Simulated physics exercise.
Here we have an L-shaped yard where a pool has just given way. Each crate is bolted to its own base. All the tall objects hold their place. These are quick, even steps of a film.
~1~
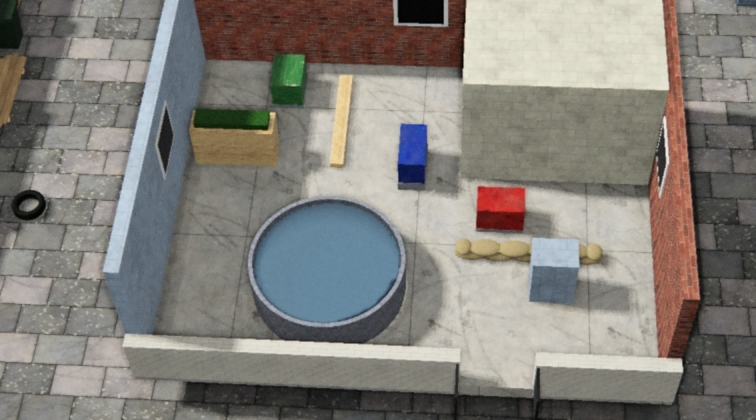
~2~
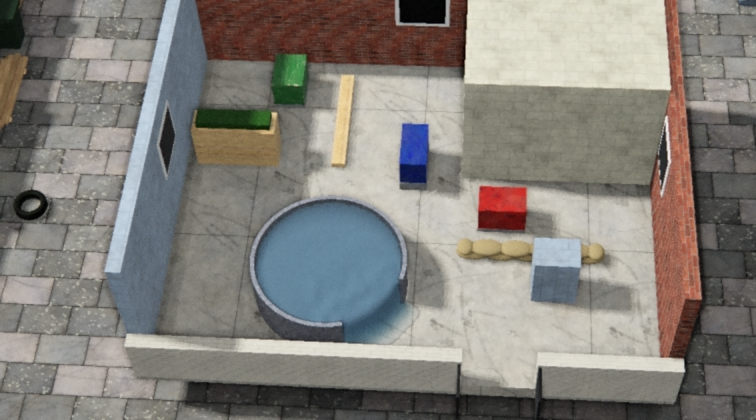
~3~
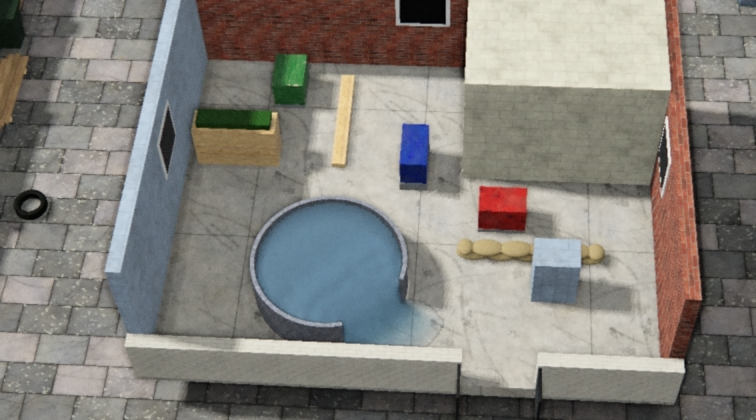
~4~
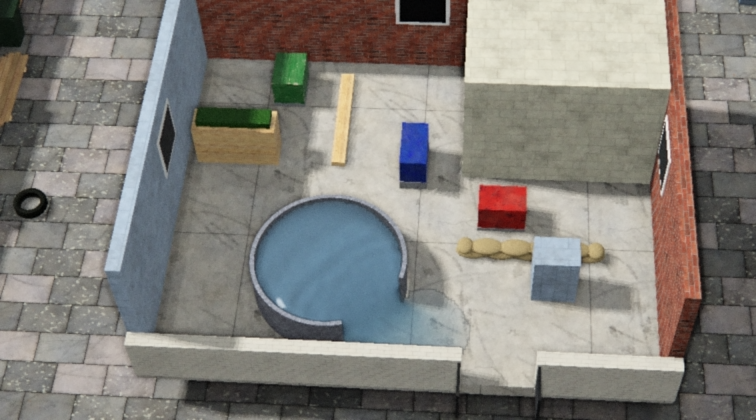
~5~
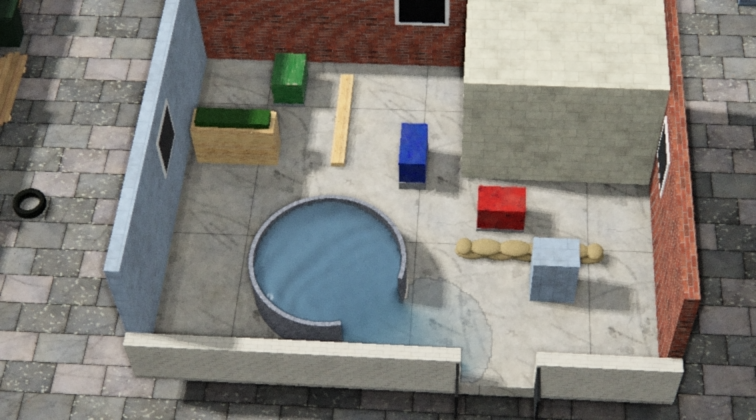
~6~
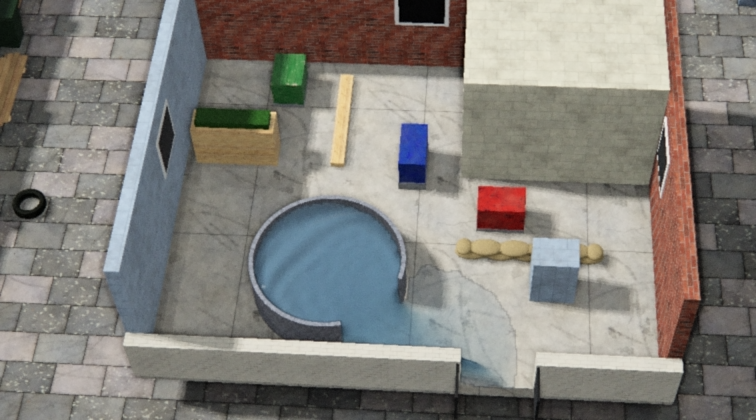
A round pool in a walled yard sat full and still, then its wall opened at the lower right and water poured out, spreading rightward across the paving toward the opening in the front wall.
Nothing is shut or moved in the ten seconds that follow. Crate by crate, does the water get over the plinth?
In the end: The red crate is wetted; the blue crate escapes dry; the green crate escapes dry.
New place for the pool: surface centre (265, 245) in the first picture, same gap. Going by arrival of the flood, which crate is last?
I say the crate marked green.
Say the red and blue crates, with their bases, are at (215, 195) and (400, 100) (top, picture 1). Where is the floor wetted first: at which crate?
The crate marked red.
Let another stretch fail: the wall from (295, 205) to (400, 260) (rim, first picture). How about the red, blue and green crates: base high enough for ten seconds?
In short: Red crate is soaked; blue crate takes water; green crate gets wet.
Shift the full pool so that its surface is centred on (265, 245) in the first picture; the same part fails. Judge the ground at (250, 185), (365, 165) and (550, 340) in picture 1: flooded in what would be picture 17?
In turn: Free of water, dry, covered.
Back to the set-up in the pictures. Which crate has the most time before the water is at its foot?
It is the green crate.
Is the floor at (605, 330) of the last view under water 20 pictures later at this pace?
At that place: Under water.
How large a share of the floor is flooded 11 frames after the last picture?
About 30 per cent.
A moment on, water covers 20 % of the floor; the red crate not reached, the blue crate not reached, the green crate not reached.
Next, water covers 30 % of the floor; the red crate not reached, the blue crate not reached, the green crate not reached.
Then, water covers 45 % of the floor; the red crate not reached, the blue crate not reached, the green crate not reached.
Later, water covers 70 % of the floor; the red crate water round its plinth, the blue crate water round its plinth, the green crate not reached.
In the end, water covers 90 % of the floor; the red crate was topped, the blue crate stayed above the water, the green crate stayed above the water.
